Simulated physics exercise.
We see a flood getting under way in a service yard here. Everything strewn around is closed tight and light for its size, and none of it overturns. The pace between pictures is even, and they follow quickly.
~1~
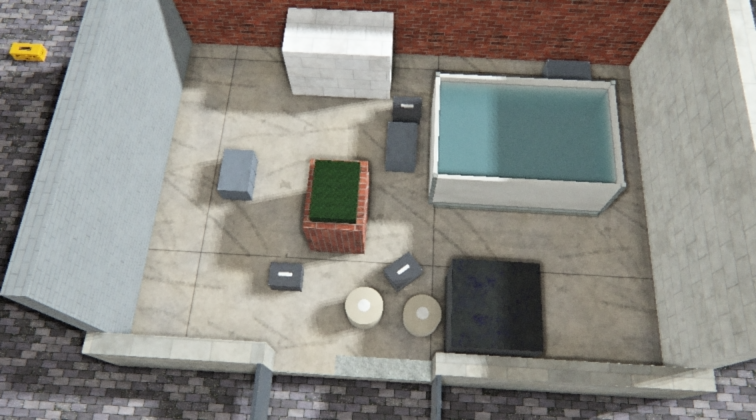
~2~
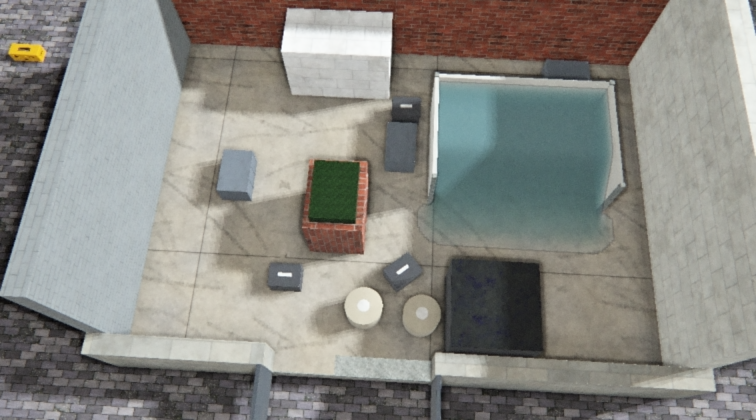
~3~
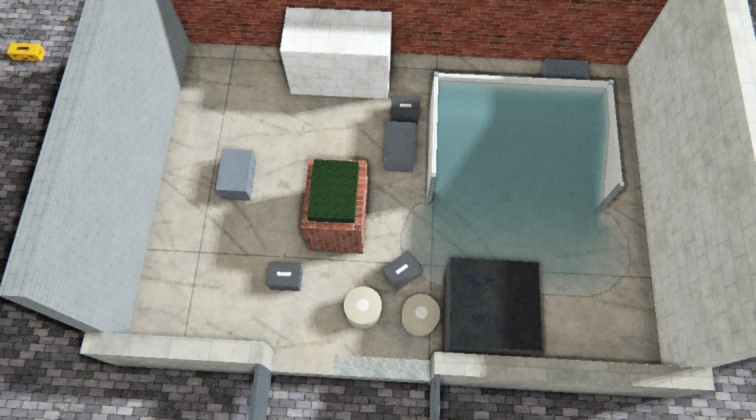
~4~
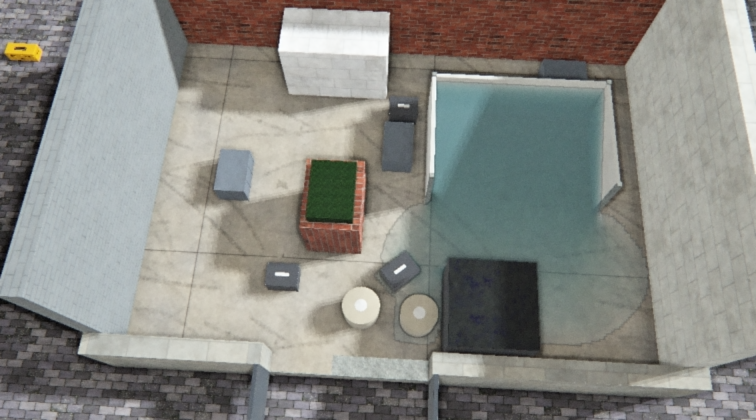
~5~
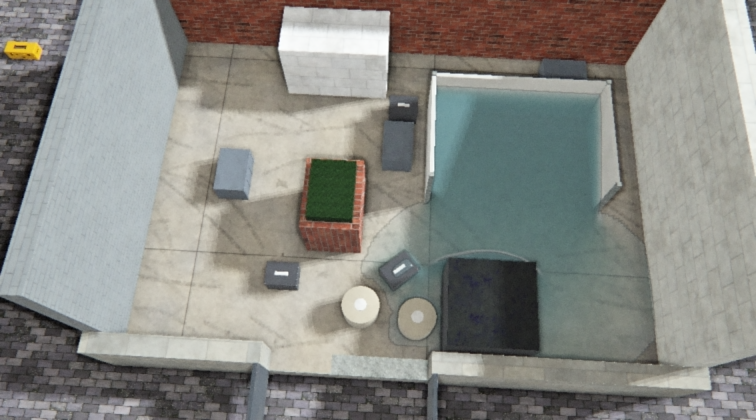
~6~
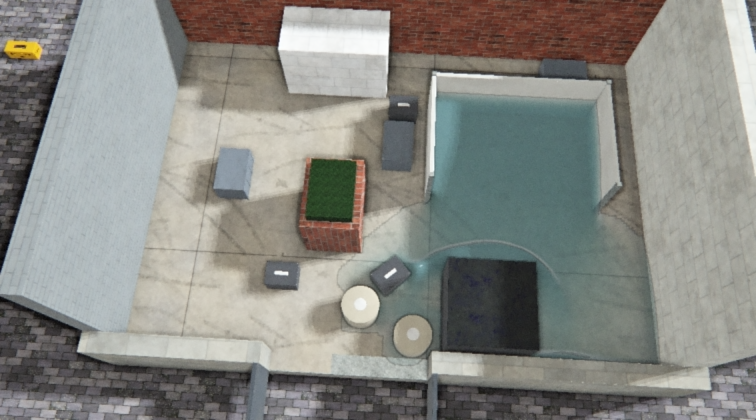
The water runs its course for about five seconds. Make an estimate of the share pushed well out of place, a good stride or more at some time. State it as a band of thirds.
Band-wise it's the middle band, a third to two thirds.
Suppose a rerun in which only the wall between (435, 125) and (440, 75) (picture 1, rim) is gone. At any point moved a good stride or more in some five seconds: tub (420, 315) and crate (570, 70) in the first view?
As listed: Under that, shifted that much.
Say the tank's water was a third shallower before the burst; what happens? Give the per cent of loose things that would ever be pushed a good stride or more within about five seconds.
I'd put it near 50 percent.
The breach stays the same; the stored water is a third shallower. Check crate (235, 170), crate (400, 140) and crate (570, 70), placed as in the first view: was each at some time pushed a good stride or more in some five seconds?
Fell short, fell short, went the distance.
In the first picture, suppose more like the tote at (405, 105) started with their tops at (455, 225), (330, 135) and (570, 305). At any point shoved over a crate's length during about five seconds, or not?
Here's how it goes: Sent far off, never gets far, and lastly sent far off.
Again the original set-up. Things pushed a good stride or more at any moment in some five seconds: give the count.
The count is 5.
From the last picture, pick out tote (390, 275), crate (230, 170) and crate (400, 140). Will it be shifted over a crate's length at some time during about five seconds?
The first one traveled far, the second stayed within range and the third stayed within range.
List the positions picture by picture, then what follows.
The first frame shows a tub at (422, 313), on the bottom; a tote at (403, 270) rests on the ground; 0 of 8 have shifted.
The second frame shows a tub at (422, 313) rests on the ground; a tote at (402, 270), on the bottom; 0 of 8 have shifted.
The third frame shows a tub at (421, 313) rests on the ground; a tote at (402, 269) rests on the ground; 0 of 8 have shifted.
The fourth frame shows a tub at (419, 313) rests on the ground; a tote at (400, 270) rests on the ground; 0 of 8 have shifted.
The fifth frame shows a tub at (417, 317), on the bottom, close to its start; a tote at (399, 269), on the bottom; 1 of 8 have shifted.
The sixth frame shows a tub at (413, 334) rests on the ground, close to its start; a tote at (390, 274), on the bottom, close to its start; 2 of 8 have shifted.
A moment on, 2 of 8 are well off their spots; 0 afloat.
Next, 4 of 8 are well off their spots; 0 afloat.
Later, 4 of 8 are well off their spots; 1 afloat.
In the end, 5 of 8 are well off their spots, and 5 have been at some point; 0 afloat.
